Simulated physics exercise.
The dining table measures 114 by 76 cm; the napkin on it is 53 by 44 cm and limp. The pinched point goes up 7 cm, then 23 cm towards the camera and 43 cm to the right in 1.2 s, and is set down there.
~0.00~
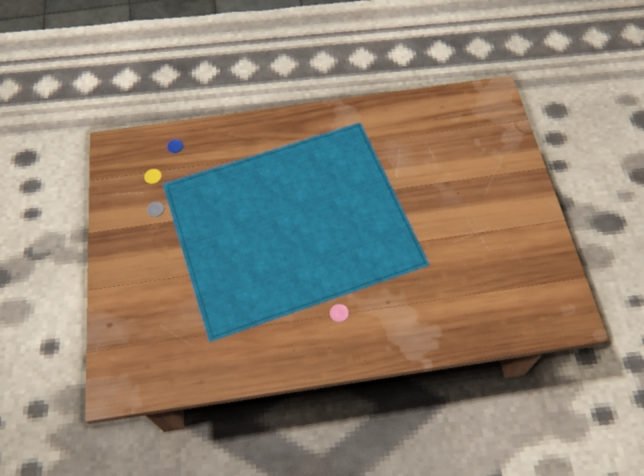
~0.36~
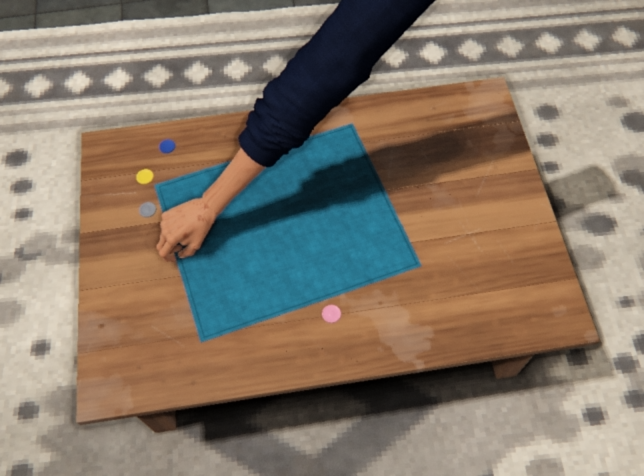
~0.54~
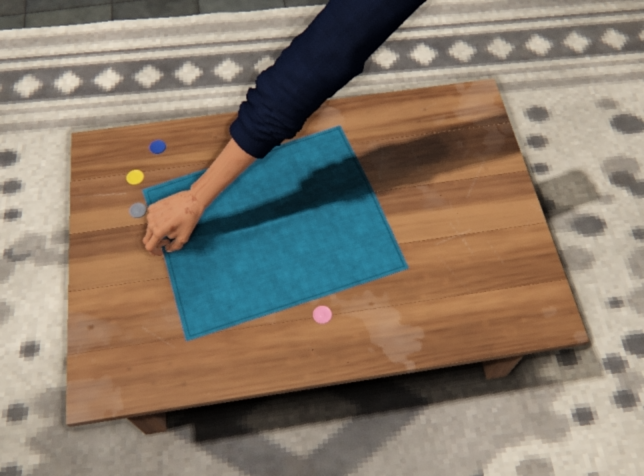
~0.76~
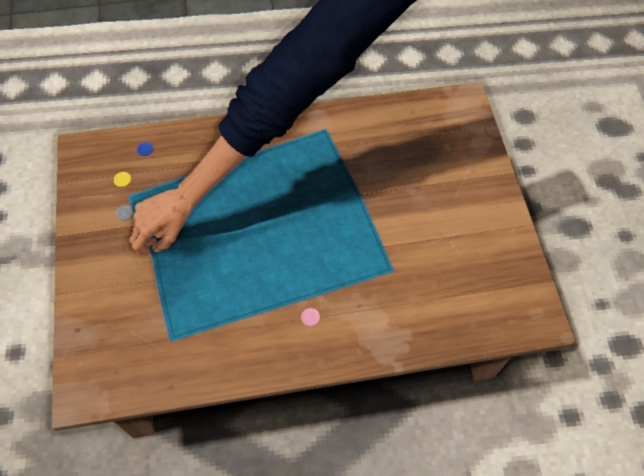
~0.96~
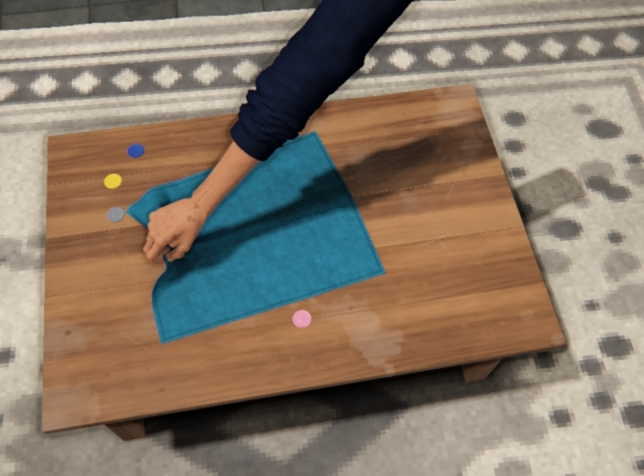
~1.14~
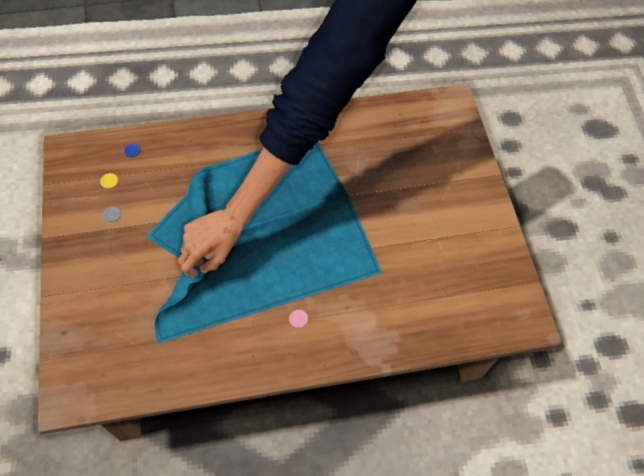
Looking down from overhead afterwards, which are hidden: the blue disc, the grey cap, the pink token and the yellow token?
Result: Blue disc stays uncovered, grey cap remains in the open, pink token ends under the cloth, yellow token still shows.
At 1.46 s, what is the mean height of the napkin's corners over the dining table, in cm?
About 0 cm.
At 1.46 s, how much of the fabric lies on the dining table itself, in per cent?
About 60 %.
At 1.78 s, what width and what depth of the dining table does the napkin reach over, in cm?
Some 36 cm across and 62 cm deep.
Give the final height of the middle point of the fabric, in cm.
Some 2 cm up.
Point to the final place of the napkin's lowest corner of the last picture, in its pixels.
Near (296, 394).
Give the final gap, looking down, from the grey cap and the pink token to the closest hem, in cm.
Roughly 41 cm, 0 cm.
At 1.5 s, 60 % of it is down, spanning 43 by 58 cm, above no small thing.
At 1.8 s, 50 % of it is down, spanning 36 by 63 cm, above pink token.
At 2.1 s, 55 % of it is down, spanning 36 by 63 cm, above pink token.
At 2.4 s, 55 % of it is down, spanning 36 by 63 cm, above pink token.
At 3.4 s, 55 % of it is down, spanning 36 by 63 cm, above pink token.
